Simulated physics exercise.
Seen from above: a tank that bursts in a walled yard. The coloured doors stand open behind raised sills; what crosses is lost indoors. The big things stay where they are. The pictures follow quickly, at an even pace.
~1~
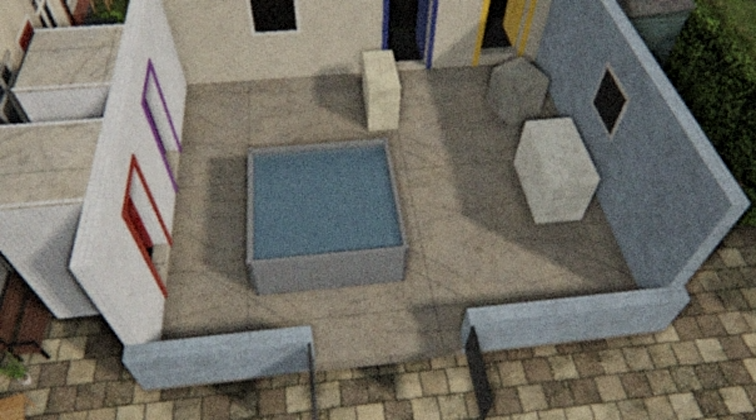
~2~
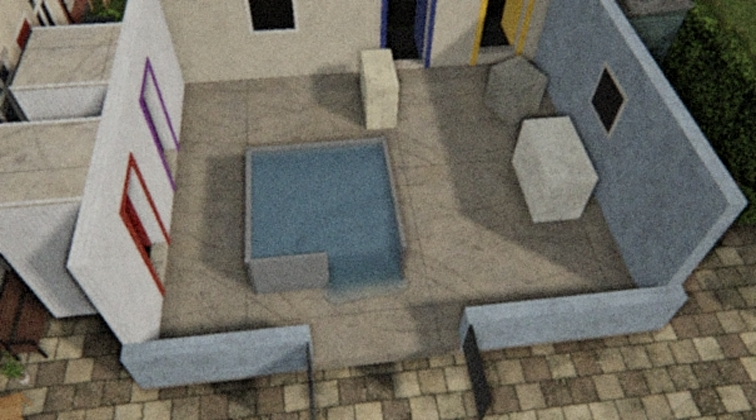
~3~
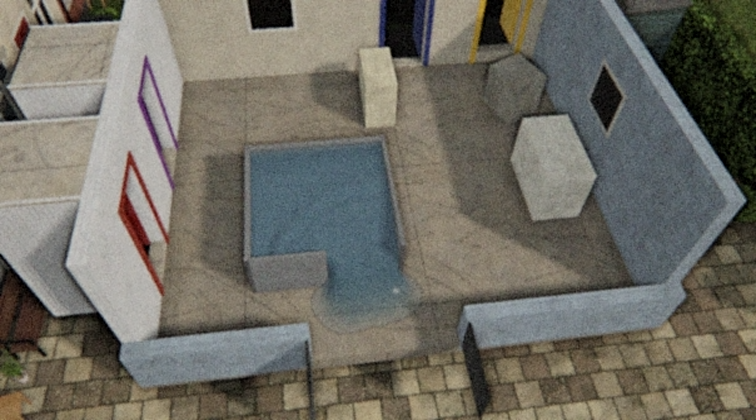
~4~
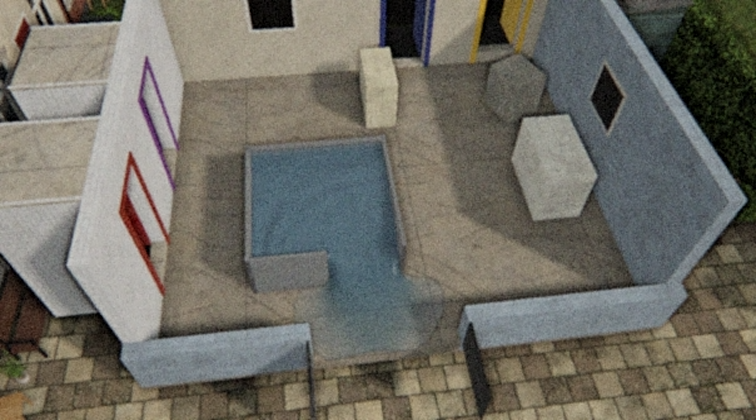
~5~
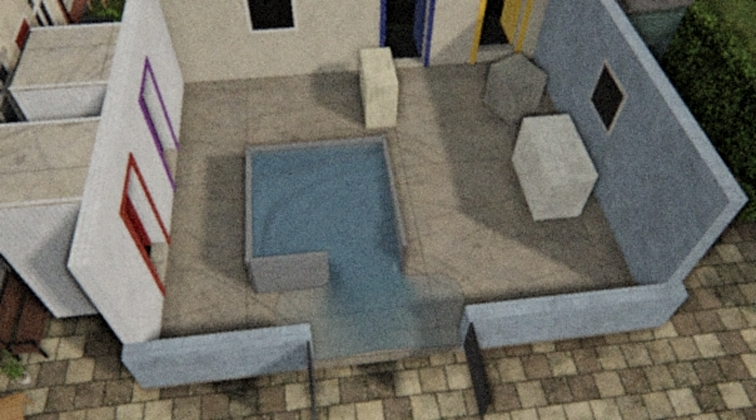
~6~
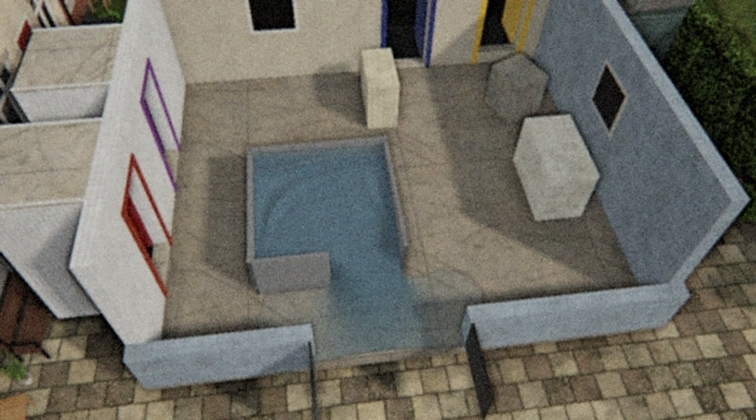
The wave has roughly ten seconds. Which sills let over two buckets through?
One by one: The yellow door holds within the limit; the purple door holds within the limit; the blue door holds within the limit; the red door holds within the limit.
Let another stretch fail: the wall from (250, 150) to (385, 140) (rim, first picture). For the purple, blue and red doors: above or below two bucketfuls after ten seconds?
The purple door takes more, the blue door takes more, the red door keeps below it.
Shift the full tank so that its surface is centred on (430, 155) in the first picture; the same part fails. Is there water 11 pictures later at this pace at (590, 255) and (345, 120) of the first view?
As listed: Wet, no water.
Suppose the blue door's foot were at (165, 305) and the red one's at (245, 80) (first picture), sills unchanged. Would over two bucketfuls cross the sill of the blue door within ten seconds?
Then: Blue holds.
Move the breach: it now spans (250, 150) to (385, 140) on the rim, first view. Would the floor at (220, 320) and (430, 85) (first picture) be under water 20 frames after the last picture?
One after the other: No water, awash.
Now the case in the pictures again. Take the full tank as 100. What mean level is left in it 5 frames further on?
Near 70 in a hundred.
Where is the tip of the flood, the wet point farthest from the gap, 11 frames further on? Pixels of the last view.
I would point to (646, 308).
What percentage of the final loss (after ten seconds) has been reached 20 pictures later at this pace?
About 60 per cent.
A moment on, water covers 10 % of the floor; the yellow door not reached, the purple door not reached, the blue door not reached, the red door not reached.
Next, water covers 15 % of the floor; the yellow door not reached, the purple door not reached, the blue door not reached, the red door not reached.
Then, water covers 20 % of the floor; the yellow door not reached, the purple door not reached, the blue door not reached, the red door wet at the sill, nothing in.
Later, water covers 25 % of the floor; the yellow door not reached, the purple door not reached, the blue door not reached, the red door wet at the sill, nothing in.
In the end, water covers 35 % of the floor; the yellow door wet at the sill, nothing in, the purple door not reached, the blue door not reached, the red door wet at the sill, nothing in.
